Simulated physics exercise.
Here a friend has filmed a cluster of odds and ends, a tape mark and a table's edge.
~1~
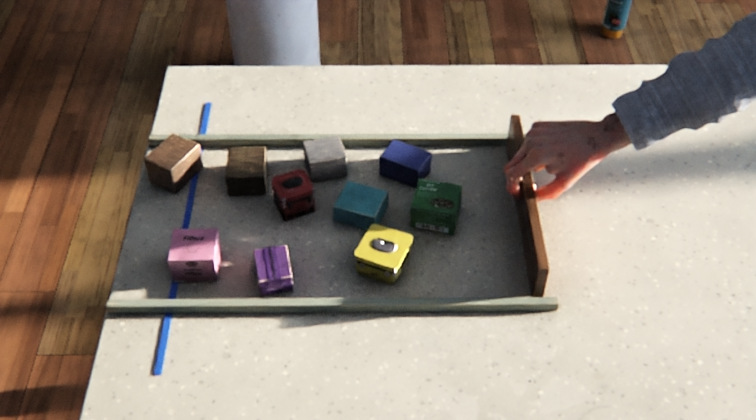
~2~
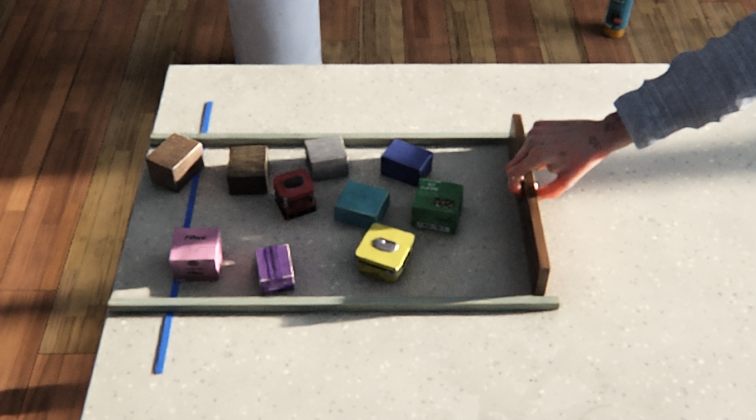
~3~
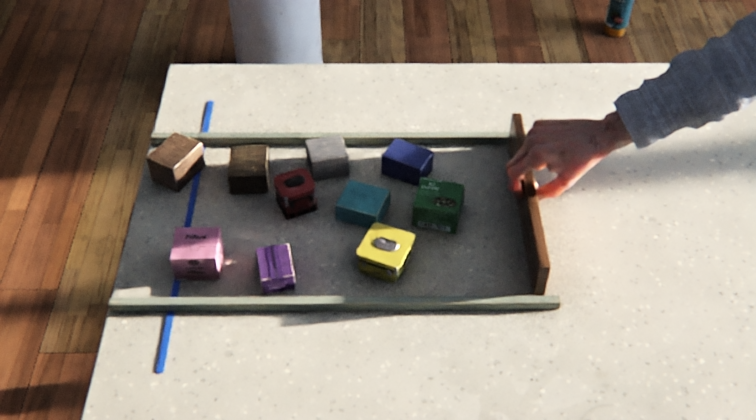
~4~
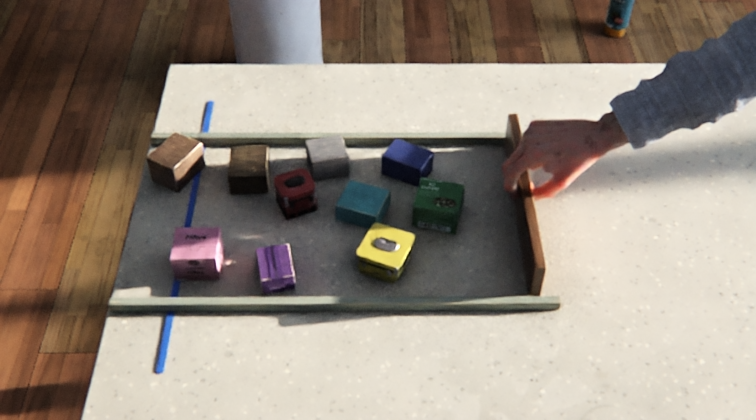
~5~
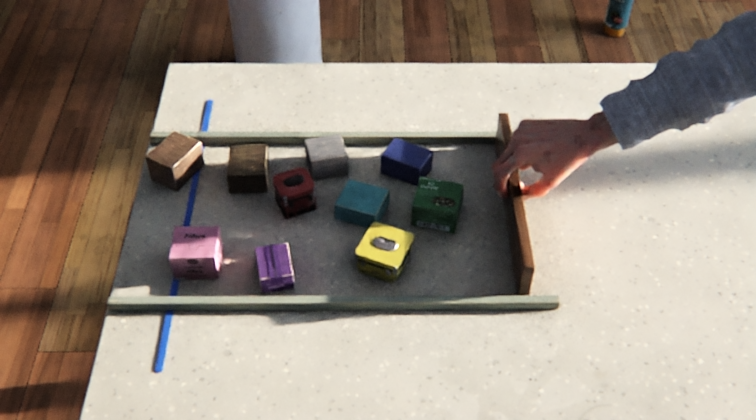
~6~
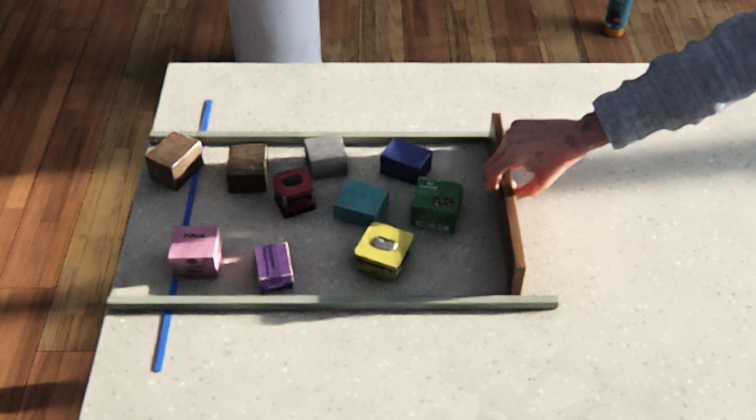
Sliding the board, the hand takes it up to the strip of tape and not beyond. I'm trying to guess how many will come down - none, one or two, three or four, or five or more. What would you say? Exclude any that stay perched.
The sweep knocks five or above off.
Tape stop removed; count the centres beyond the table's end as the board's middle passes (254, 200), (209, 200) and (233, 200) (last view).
1, 4 and 3.
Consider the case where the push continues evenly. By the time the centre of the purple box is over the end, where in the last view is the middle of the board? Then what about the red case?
I'd put it close to (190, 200), and close to (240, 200) for the other one.
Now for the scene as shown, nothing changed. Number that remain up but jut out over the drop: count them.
It comes to 1.
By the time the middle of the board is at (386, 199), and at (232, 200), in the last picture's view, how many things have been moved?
Moved so far: 6, later 10.
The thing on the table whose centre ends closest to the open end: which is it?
Ending up nearest is the purple box.
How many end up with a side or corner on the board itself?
The count is 3.
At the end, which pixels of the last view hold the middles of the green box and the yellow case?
Going in order: First (163, 208), then (154, 259).
Soon after, none off yet; brown block at rest near (175, 160); pink box at rest near (196, 252); black block at rest near (248, 168).
Then, none off yet; brown block at rest near (173, 160); pink box at rest near (196, 252); black block moved about its own width near (219, 168).
Further on, one off so far; brown block falling near (114, 260); pink box moved about its own width near (128, 252); black block moved well along near (141, 168).
At rest, the number that fall off is five or more; fallen, turquoise block, grey block, red case, black block, pink box and brown block.
